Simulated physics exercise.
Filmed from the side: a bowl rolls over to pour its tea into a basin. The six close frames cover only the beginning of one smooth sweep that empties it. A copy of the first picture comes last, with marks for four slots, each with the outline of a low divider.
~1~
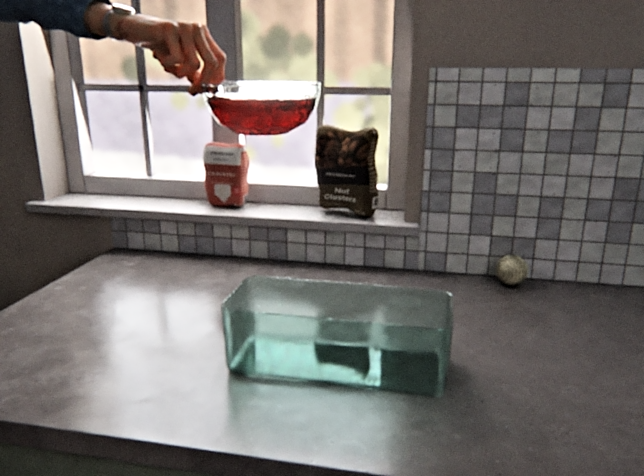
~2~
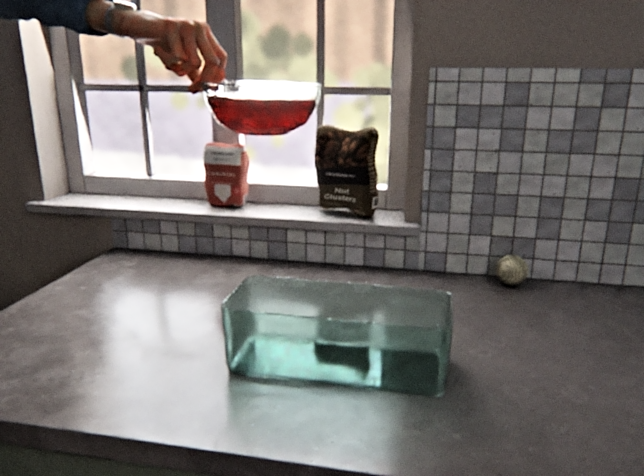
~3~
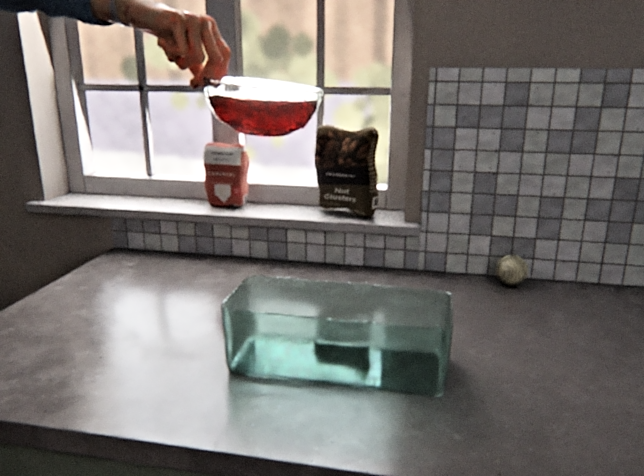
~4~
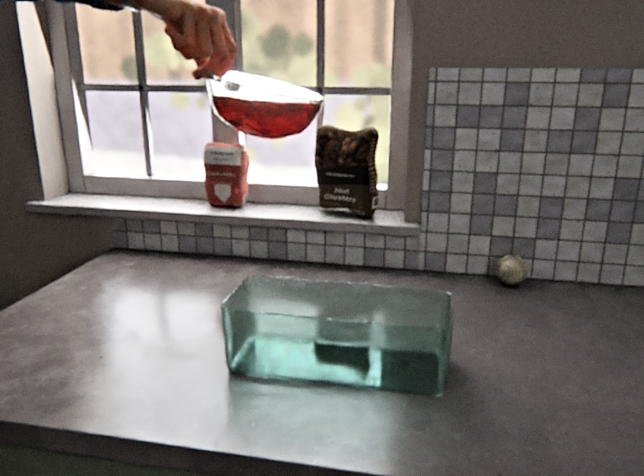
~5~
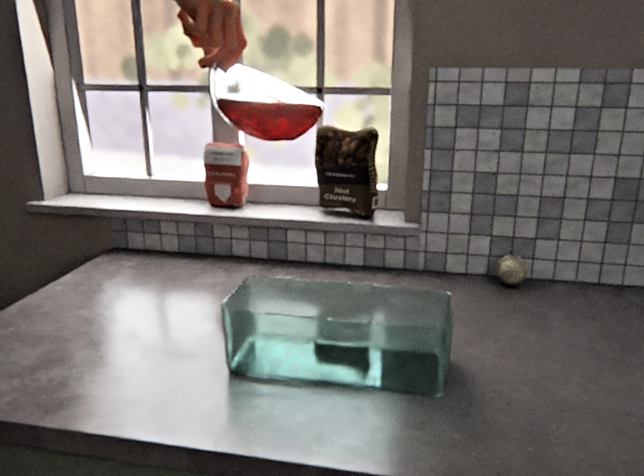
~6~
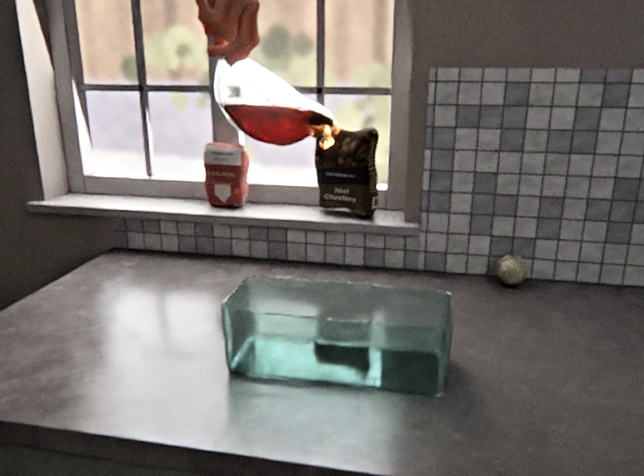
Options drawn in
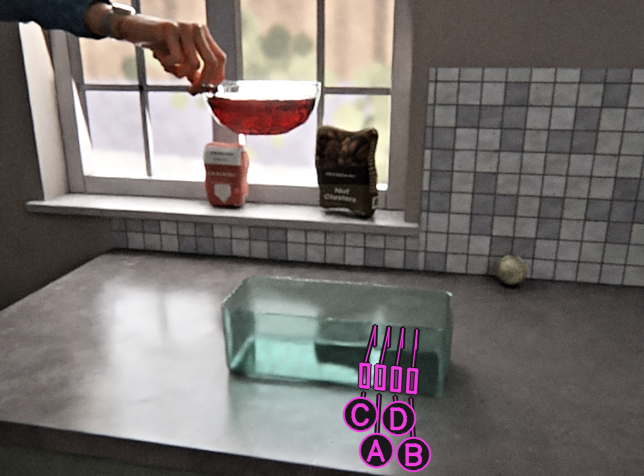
At the start, a hand holds a clear bowl of red tea upright by a window, above a glass basin on a grey counter. The hand lifts and turns, tilting the bowl gradually down to the right. The tea reaches the lip, and a little runs over the right edge.
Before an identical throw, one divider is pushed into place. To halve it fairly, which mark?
C.
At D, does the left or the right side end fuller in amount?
More ends on the left.
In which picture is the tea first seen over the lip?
In picture 5.
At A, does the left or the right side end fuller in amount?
The left one.
On the marked copy, A at (379, 394); B at (410, 398); C at (363, 392); D at (395, 396).
If A is chosen, about 70 % ends left of the wall and 25 % right of it; 5 % is lost outside.
If B is chosen, about 80 % ends left of the wall and 14 % right of it; 5 % is lost outside.
If C is chosen, about 49 % ends left of the wall and 48 % right of it; 3 % is lost outside.
If D is chosen, about 87 % ends left of the wall and 8 % right of it; 6 % is lost outside.
